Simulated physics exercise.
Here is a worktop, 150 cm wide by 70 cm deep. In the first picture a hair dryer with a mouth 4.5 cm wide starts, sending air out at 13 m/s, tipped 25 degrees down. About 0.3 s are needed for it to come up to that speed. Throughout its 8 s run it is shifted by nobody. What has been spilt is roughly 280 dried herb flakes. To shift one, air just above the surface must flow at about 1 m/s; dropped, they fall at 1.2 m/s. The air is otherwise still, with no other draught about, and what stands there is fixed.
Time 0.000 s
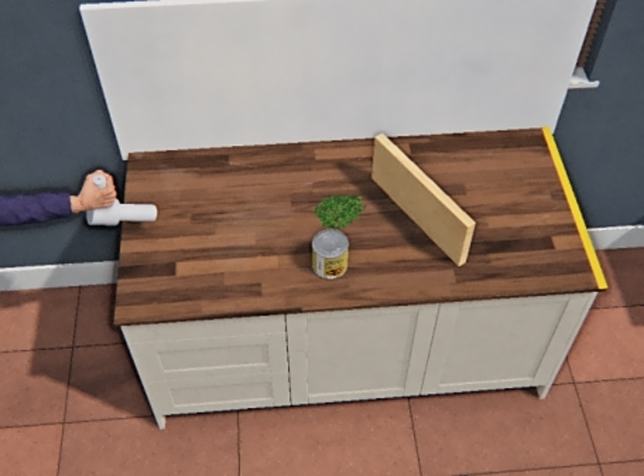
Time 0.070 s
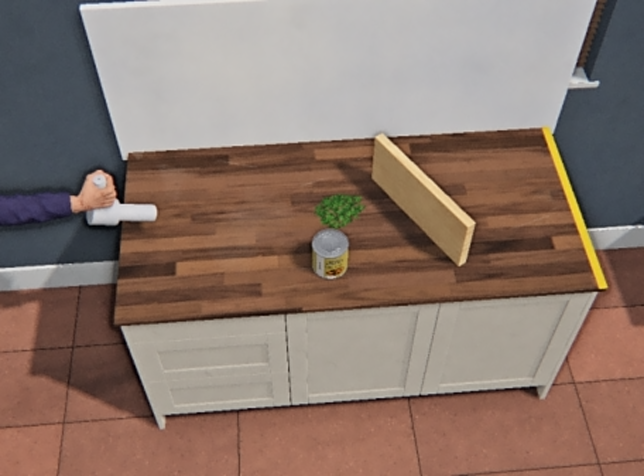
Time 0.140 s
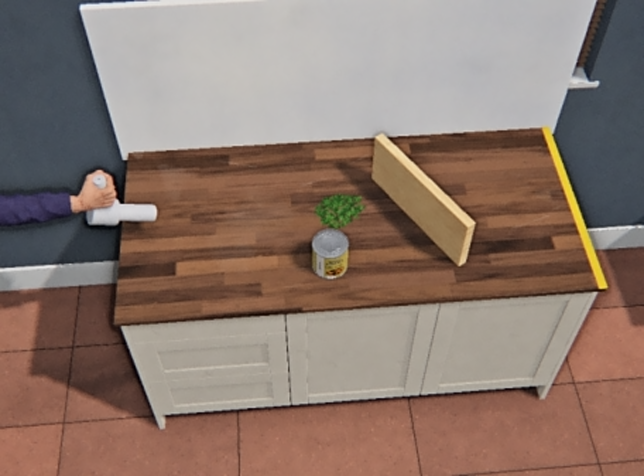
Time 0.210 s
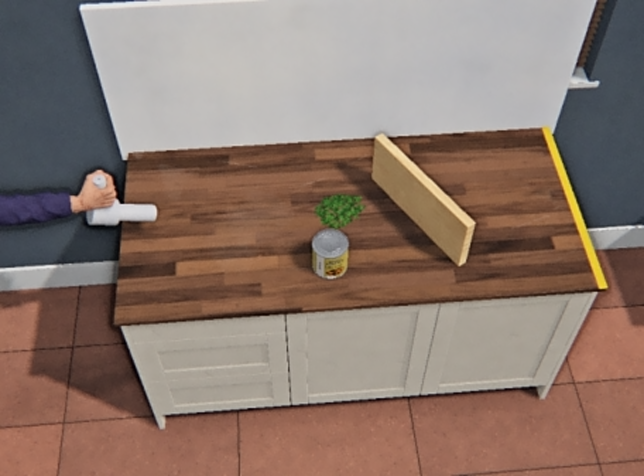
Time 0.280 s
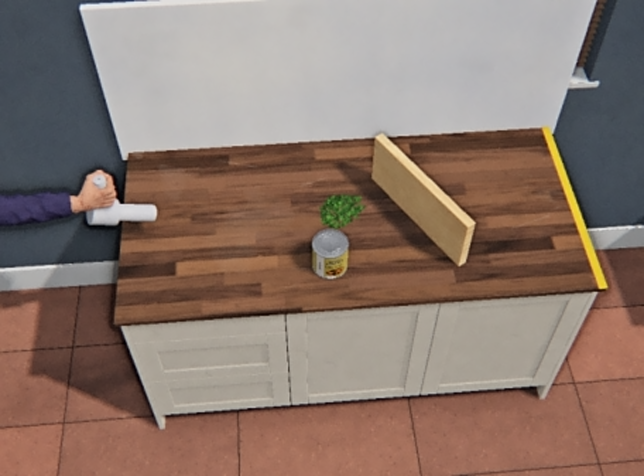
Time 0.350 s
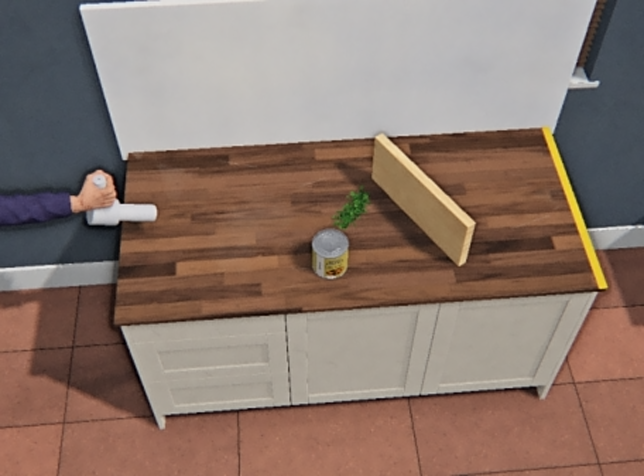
A small patch of green flakes lay still on the wooden worktop behind a tin while a hand held a white hair dryer at the left, then shifted a little right, toward the board.
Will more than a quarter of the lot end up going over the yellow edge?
My prediction: The spill over that edge stays at or below a quarter.
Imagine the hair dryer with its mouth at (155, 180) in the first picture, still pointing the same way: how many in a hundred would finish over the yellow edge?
In that case some 0 per cent.
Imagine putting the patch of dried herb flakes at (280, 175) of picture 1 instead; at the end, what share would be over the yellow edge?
Roughly 100 per cent.
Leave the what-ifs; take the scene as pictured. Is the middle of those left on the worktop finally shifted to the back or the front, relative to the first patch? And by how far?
Toward the near side, roughly 10 cm.
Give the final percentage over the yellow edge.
1 %.
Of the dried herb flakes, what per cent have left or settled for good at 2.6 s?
Roughly 60 per cent of them.
After 1.6 s the count stands so, 1 % are over the yellow edge; the middle of those still in play is near (418, 229).
After 2.6 s the count stands so, 1 % are over the yellow edge; the middle of those still in play is near (418, 226).
After 4.4 s the count stands so, 1 % are over the yellow edge; the middle of those still in play is near (418, 227).
After 8.0 s, at the end, 1 % are over the yellow edge; the middle of those still in play is near (418, 227).
